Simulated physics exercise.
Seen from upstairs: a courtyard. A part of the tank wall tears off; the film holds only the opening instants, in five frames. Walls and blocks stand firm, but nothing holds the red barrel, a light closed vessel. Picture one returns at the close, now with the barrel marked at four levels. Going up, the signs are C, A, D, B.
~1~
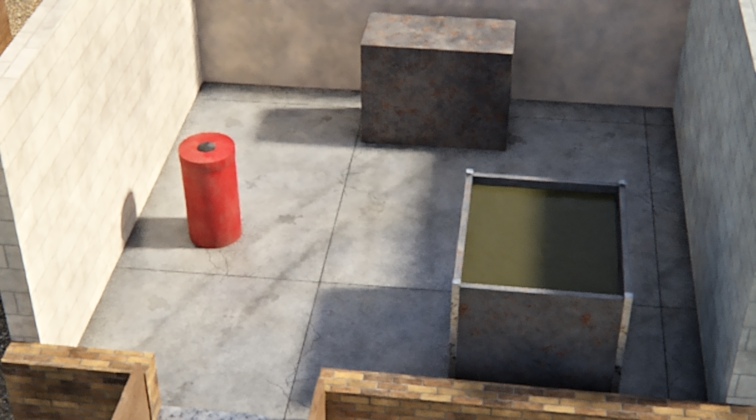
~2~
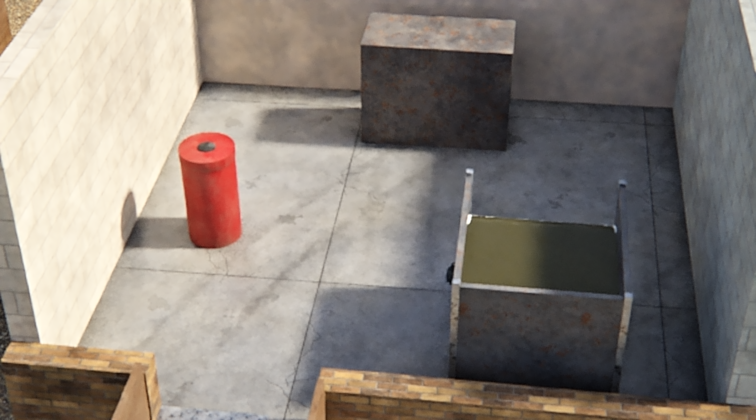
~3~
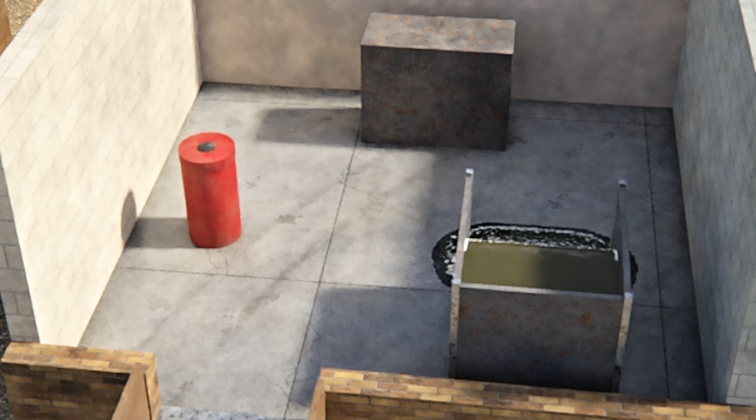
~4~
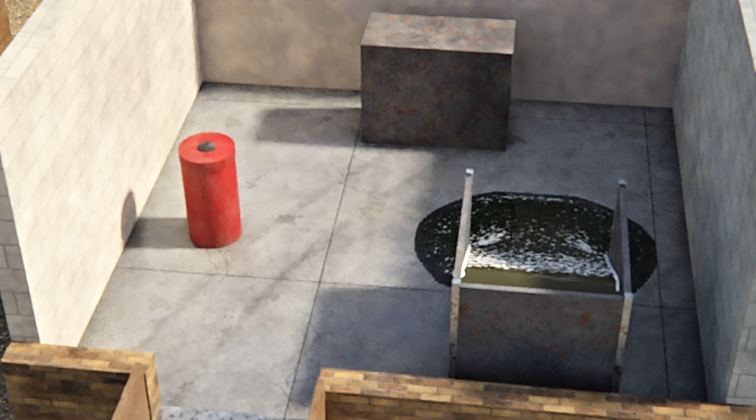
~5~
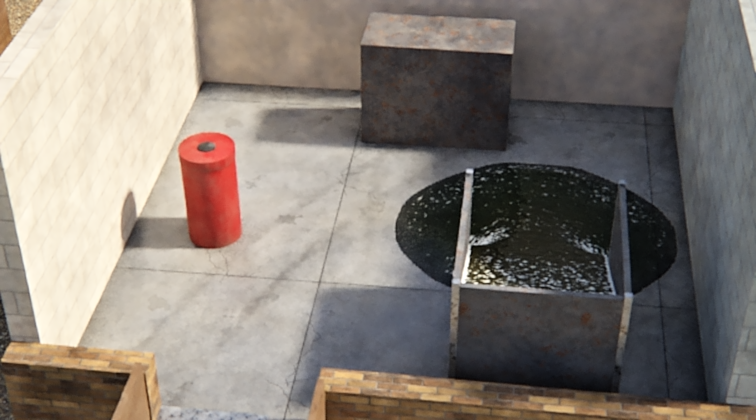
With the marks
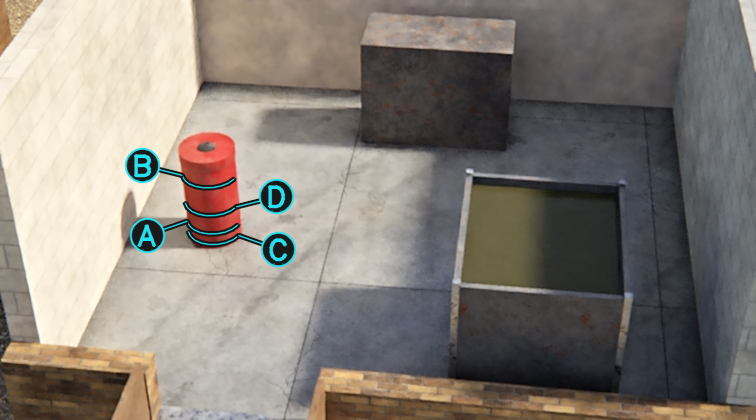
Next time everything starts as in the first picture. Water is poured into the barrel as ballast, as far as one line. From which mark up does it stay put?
That is level D.
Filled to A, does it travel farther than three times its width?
No, less.
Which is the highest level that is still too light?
That would be A.
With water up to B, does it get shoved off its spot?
No, that is safe.
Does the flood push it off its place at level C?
Yes, that goes wrong.
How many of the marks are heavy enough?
Two.
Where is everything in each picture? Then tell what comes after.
Lid of the red barrel at (208, 147); tank full, its middle at (543, 240); open gate at (238, 365), in the first picture.
Water covers 3 % of the ground, mostly out of sight from here, in the second picture.
Water covers 6 % of the ground, mostly out of sight from here, in the third picture.
In the fourth picture, 11 % of the ground under water, its edge towards the barrel at (426, 239).
Lid of the red barrel at (208, 147); 17 % of the ground under water, its edge towards the barrel at (408, 225), in the fifth picture.
In cyan, A at (208, 233); B at (203, 187); C at (209, 244); D at (206, 215); from the bottom up C, A, D, B.
With A, it is pushed about its own width away.
With B, it does not move.
With C, it is pushed about 5 times its own width away.
With D, it does not move.
